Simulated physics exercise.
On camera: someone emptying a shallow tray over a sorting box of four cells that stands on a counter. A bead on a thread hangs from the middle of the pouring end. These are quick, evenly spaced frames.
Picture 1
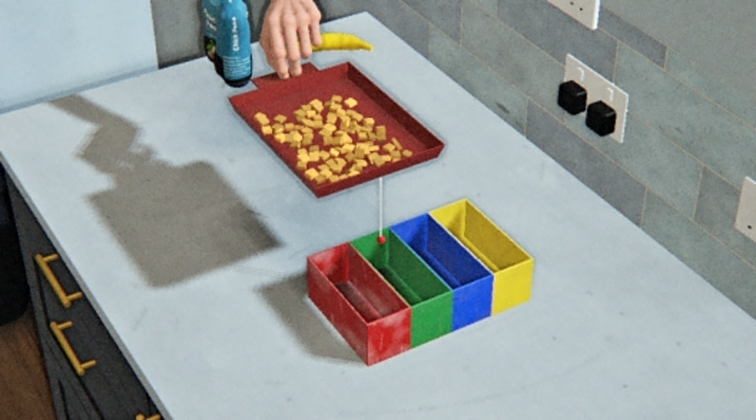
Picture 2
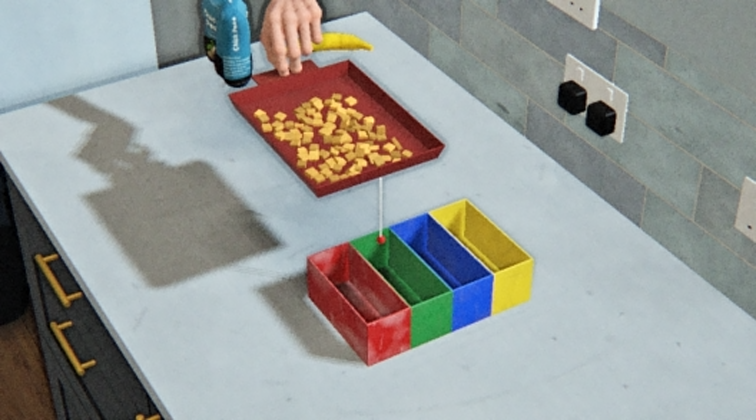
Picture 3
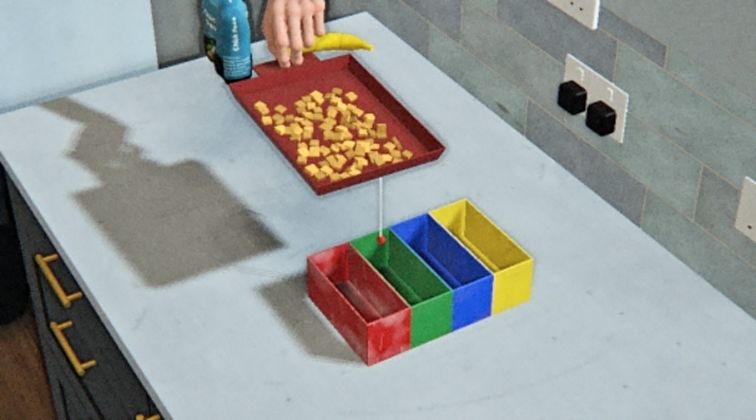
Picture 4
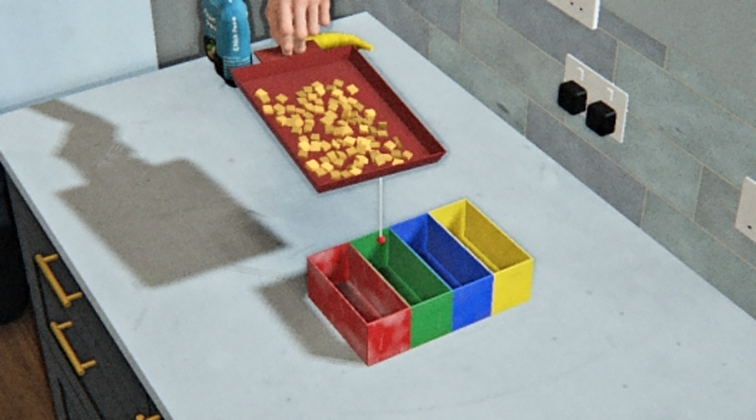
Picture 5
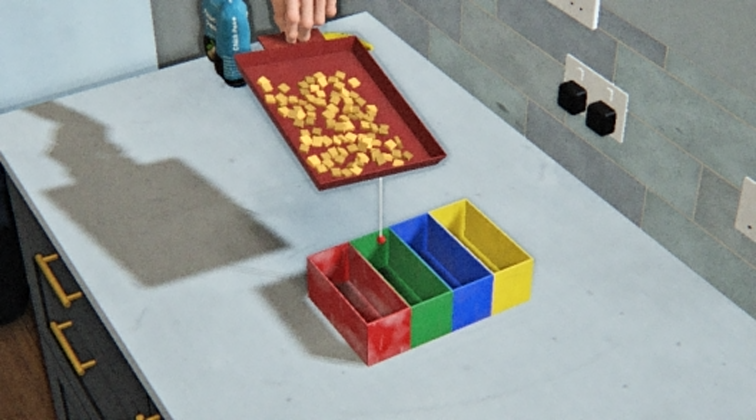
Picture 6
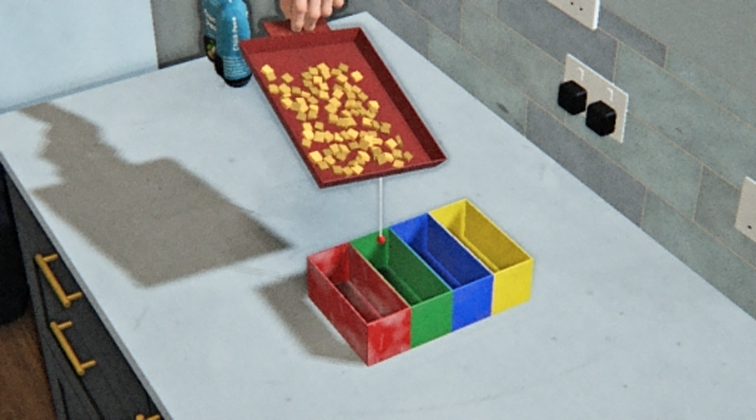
Hand slowly tilting a red tray of yellow cubes above a box with red, green, blue and yellow cells on a counter.
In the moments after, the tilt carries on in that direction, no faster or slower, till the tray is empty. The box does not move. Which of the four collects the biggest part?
The blue cell gets the most.
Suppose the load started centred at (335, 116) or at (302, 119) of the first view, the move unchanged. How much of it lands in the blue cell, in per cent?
In turn 80 and 60 in a hundred.
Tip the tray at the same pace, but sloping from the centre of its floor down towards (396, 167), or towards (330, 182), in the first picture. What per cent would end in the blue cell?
Near 60 % and 0 %.
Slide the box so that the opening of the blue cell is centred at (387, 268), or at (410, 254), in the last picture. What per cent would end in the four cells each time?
The first gives 60 %, the second 100 %.
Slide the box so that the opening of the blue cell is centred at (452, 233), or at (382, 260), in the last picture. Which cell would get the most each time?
First the blue cell, then yellow.
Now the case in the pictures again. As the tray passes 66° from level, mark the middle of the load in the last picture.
Roughly at (407, 154).
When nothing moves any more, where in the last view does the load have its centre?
Close to (434, 273).
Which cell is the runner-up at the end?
It is the cell in yellow.
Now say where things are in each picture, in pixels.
Corners of the pouring end near (318, 184) and (438, 144), level; middle of the load near (328, 140), cereal squares; bead on its thread near (381, 240); red cell near (389, 333); green cell near (431, 316); blue cell near (472, 299); yellow cell near (512, 283), in the first picture.
Corners of the pouring end near (318, 184) and (438, 144), level; middle of the load near (328, 139), in the second picture.
Corners of the pouring end near (319, 183) and (439, 146), tipped barely, lowest at the right corner; middle of the load near (328, 135), in the third picture.
Corners of the pouring end near (321, 181) and (440, 150), tipped a little, lowest at the right corner; middle of the load near (329, 130), in the fourth picture.
Corners of the pouring end near (323, 179) and (440, 153), tipped clearly, lowest at the right corner; middle of the load near (331, 124), in the fifth picture.
Corners of the pouring end near (325, 177) and (441, 156), tipped clearly, lowest at the right corner; middle of the load near (333, 119); red cell near (389, 333); green cell near (431, 316); blue cell near (472, 299); yellow cell near (512, 283), in the sixth picture.
Shortly afterwards, tray tipped steeply; the whole lot on the tray.
Next, tray tipped past a quarter turn; near a quarter on the tray; near a third in the blue cell; a little in the yellow cell; only a few in the green cell; near a quarter falling or outside the box.
Some moments later, tray tipped past a quarter turn; the bulk in the blue cell; a little in the yellow cell; only a few in the green cell.
In the end, tray tipped past a quarter turn; the bulk in the blue cell; a little in the yellow cell; only a few in the green cell; none at all in the red cell.
